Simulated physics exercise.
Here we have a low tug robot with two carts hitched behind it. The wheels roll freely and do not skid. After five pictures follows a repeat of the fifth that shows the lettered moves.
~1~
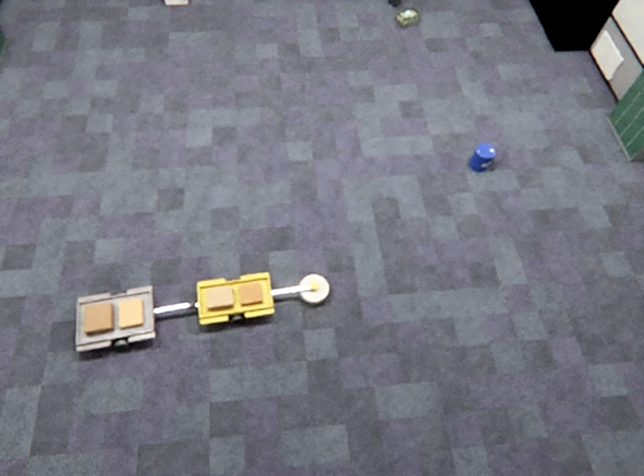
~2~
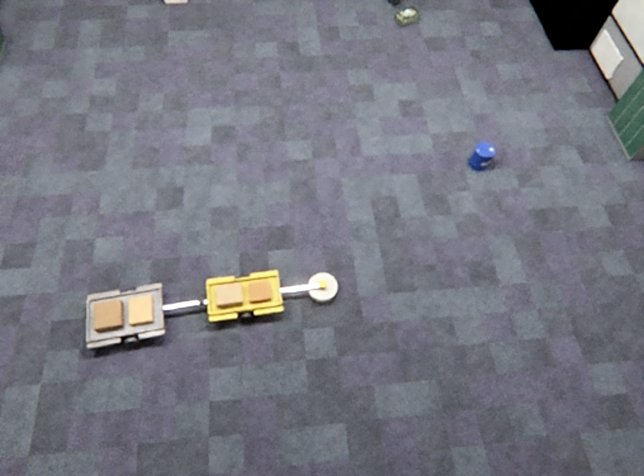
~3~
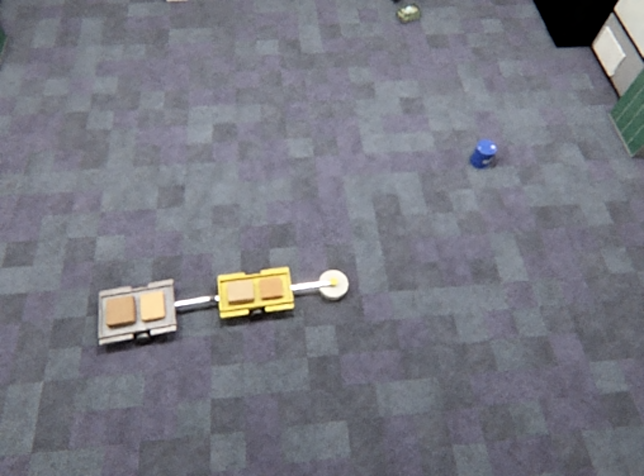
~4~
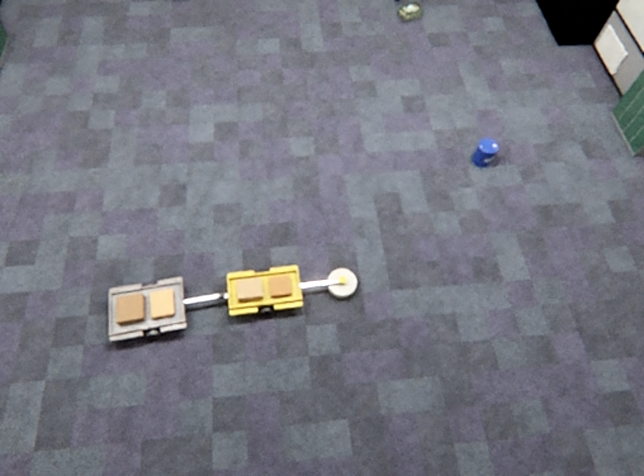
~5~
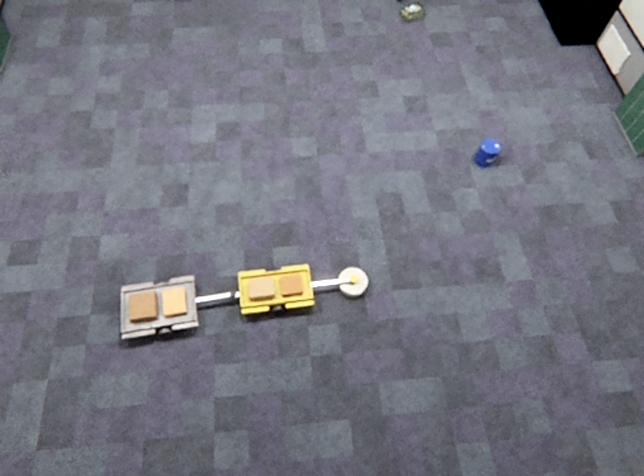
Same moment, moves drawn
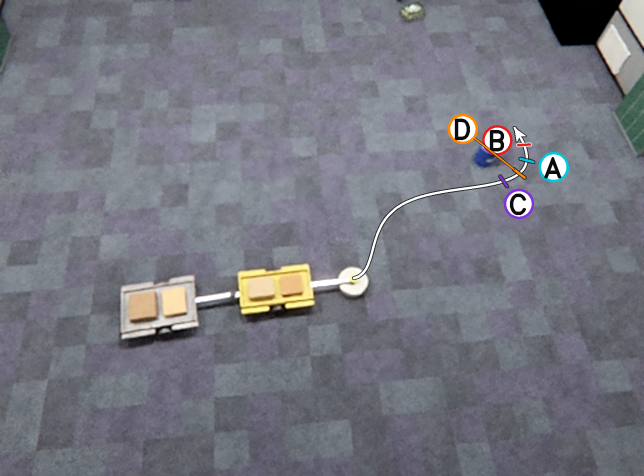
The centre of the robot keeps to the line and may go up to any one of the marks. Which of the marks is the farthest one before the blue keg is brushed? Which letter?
No farther than A.
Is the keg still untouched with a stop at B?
For that mark, no.
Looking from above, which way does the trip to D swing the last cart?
Anticlockwise.
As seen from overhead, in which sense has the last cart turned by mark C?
Anticlockwise.
On the marked copy, A at (527, 160); B at (524, 145); C at (504, 181); D at (519, 173); the route from (354, 278) via (450, 191) to (515, 128).
With A. Early on, robot (393, 214), last cart (245, 296).
Further on, robot (471, 191), last cart (325, 257).
At the end, robot (524, 165), last cart (390, 224); nothing has been touched.
As for the rest, B is too far, the keg has been hit; C is safe but short; D is safe but short.
